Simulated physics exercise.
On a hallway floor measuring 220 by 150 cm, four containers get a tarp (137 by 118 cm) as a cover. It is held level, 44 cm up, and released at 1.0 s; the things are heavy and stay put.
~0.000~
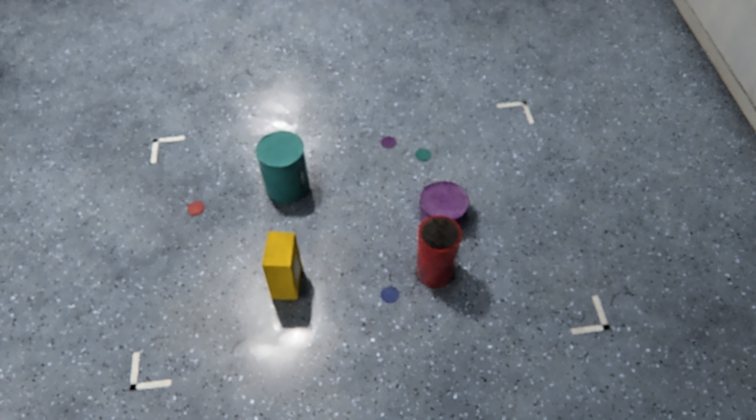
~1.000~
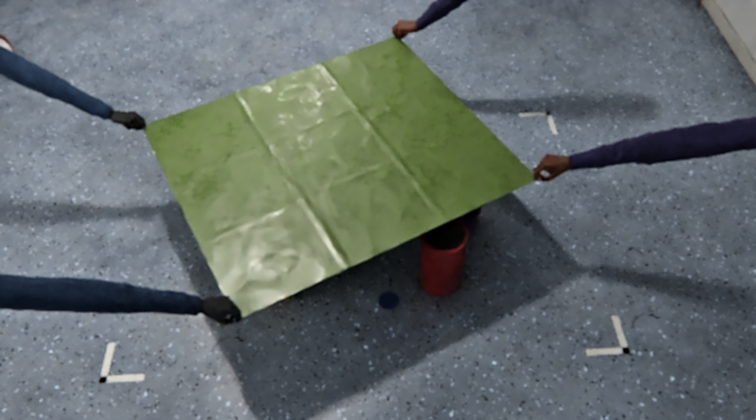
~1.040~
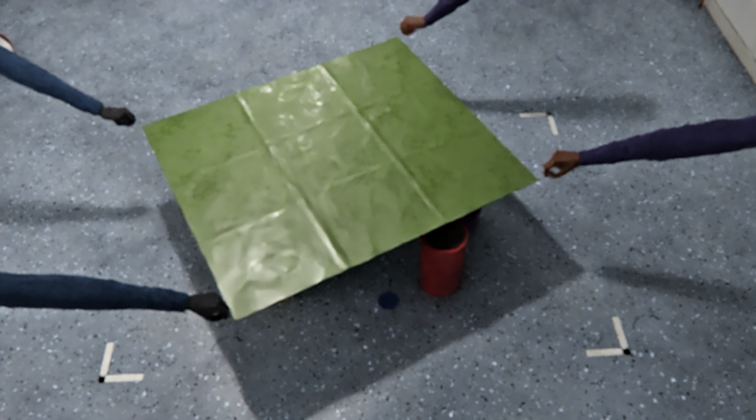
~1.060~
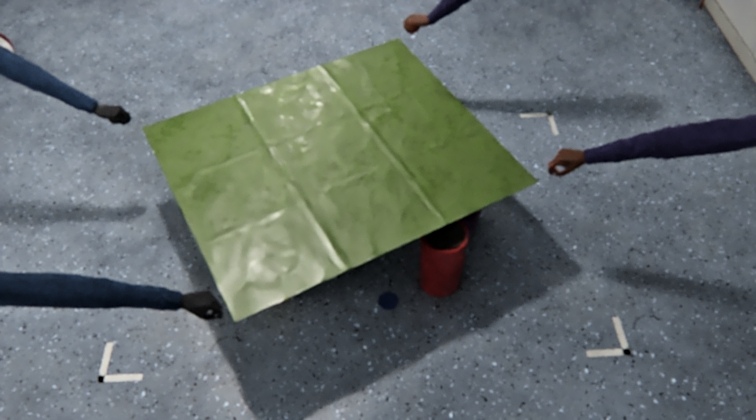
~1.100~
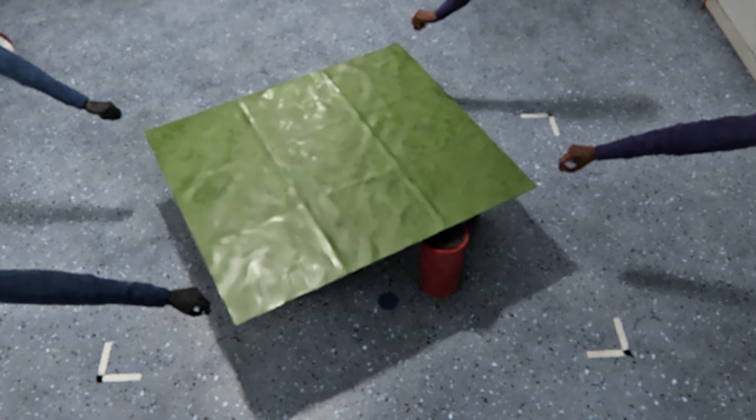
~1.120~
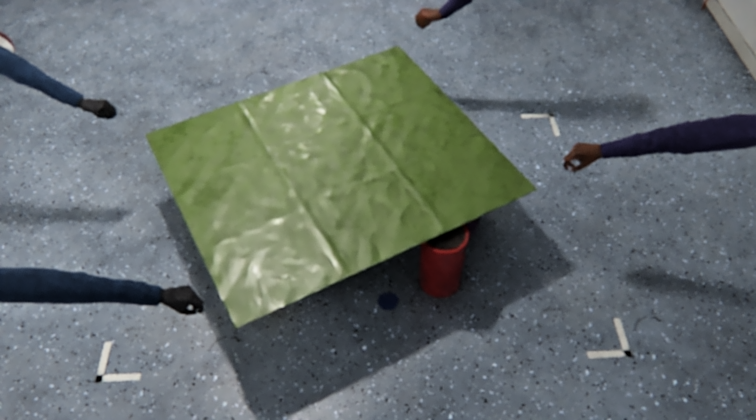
On a speckled hallway floor, four hands stretching a green tarp above coloured containers, then letting go, the sheet sinking slightly.
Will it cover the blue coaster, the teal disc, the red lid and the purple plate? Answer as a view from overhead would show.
The blue coaster still shows, the teal disc still shows, the red lid stays uncovered, the purple plate gets covered.
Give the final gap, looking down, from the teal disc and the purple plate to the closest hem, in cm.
Roughly 4 cm, 6 cm.
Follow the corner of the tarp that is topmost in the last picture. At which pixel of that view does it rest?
Near (374, 103).
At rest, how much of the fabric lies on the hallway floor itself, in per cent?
Some 10 per cent.
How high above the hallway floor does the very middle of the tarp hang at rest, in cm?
About 18 cm.
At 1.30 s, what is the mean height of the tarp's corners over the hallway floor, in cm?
Some 12 cm up.
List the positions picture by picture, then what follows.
The first picture shows shows, blue coaster (390, 294); teal disc (423, 155); red lid (196, 208); purple plate (389, 142); purple bucket (444, 200), 13 cm tall; yellow carton (279, 248), 32 cm tall; teal bucket (280, 148), 32 cm tall; red pot (440, 233), 34 cm tall.
The second picture shows shows, tarp corners (236, 321) (142, 126) (397, 36) (538, 180); highest point 44 cm, lowest 44 cm.
The third picture shows shows, tarp corners (235, 321) (142, 127); highest point 43 cm, lowest 43 cm.
The fourth picture shows shows, tarp corners (235, 322) (142, 128); highest point 42 cm, lowest 42 cm.
The fifth picture shows shows, tarp corners (236, 326) (144, 132); highest point 40 cm, lowest 39 cm.
The sixth picture shows shows, tarp corners (236, 329) (145, 135) (399, 46) (537, 190); highest point 38 cm, lowest 37 cm.
At 1.3 s, 0 % of it is down, spanning 157 by 159 cm, above teal disc, blue coaster, purple plate, red lid.
At 1.5 s, 5 % of it is down, spanning 144 by 146 cm, above purple plate.
At 1.6 s, 5 % of it is down, spanning 145 by 150 cm, above purple plate.
At 1.8 s, 10 % of it is down, spanning 135 by 151 cm, above purple plate.
At 3.3 s, 10 % of it is down, spanning 132 by 150 cm, above purple plate.
